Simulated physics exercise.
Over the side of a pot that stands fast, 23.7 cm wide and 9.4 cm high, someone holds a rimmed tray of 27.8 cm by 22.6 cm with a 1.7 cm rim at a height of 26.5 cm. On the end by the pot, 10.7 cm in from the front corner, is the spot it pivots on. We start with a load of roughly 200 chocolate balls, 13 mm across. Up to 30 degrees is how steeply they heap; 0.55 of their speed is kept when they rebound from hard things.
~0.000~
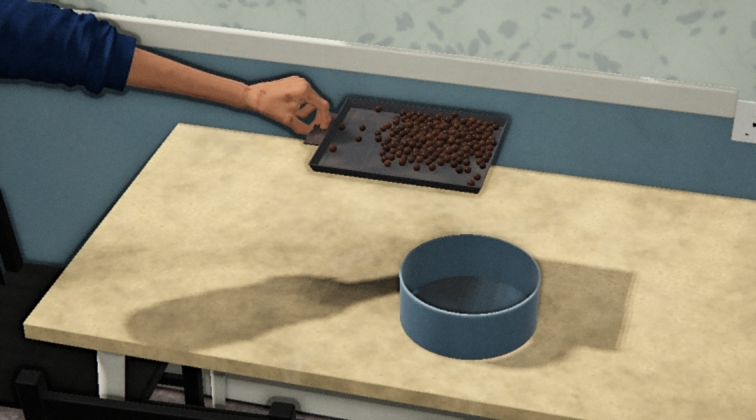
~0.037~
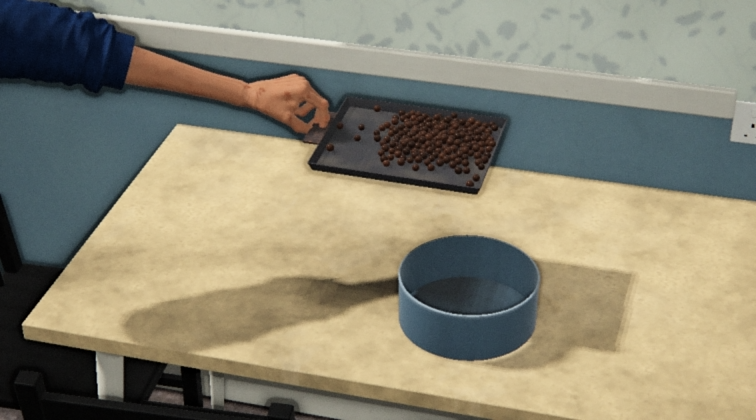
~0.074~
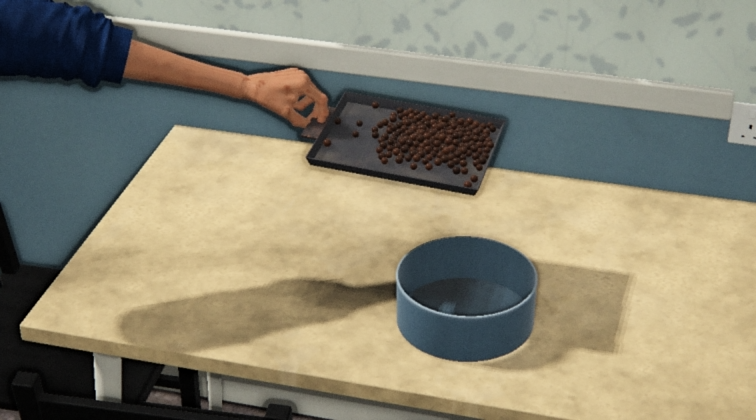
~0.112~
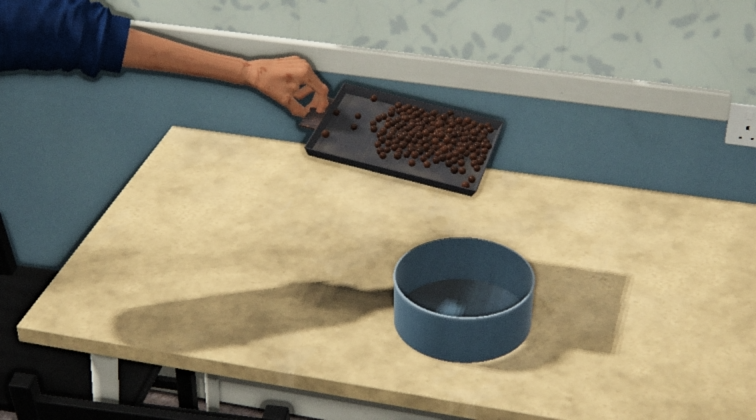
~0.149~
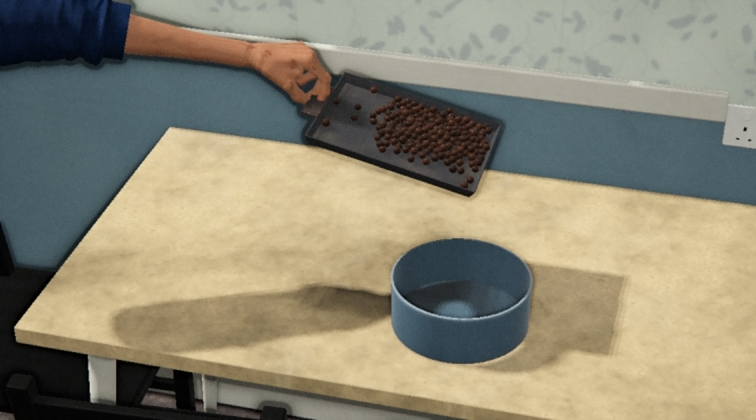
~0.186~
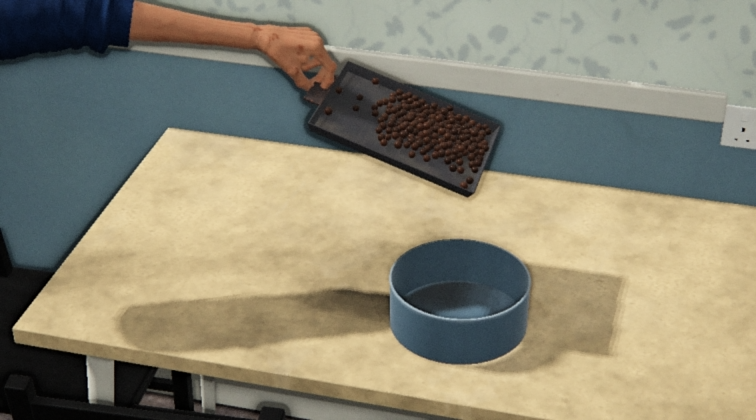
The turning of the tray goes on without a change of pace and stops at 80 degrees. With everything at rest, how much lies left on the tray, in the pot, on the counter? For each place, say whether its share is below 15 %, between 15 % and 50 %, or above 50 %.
Outcome: Tray: That should get only a little. Pot: That should get a moderate amount. Counter: That should get more than half.
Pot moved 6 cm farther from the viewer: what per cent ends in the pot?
40 per cent.
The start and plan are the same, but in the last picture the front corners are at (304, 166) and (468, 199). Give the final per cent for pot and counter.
Per cent by place - pot 95, counter 5.
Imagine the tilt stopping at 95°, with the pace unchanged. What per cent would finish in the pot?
Then about 25 per cent.
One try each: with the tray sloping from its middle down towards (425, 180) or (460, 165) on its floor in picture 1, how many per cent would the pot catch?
About 95 per cent on the first try and 65 per cent on the second.
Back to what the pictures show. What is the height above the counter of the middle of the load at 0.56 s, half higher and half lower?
I'd say near 28 cm.
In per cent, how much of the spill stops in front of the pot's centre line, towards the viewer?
Near 10 in a hundred.
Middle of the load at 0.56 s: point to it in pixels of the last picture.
Approx. (489, 142).
After 0.41 s, tilt 50 degrees; the tray holds 100 %, the pot 0 %.
After 0.56 s, tilt 71 degrees; the tray holds 80 %, the pot 0 %.
After 0.83 s, tilt 80 degrees; the tray holds 5 %, the pot 15 %.
By 2.0 s all is still; tray 0 %, pot 25 %, counter 75 %.
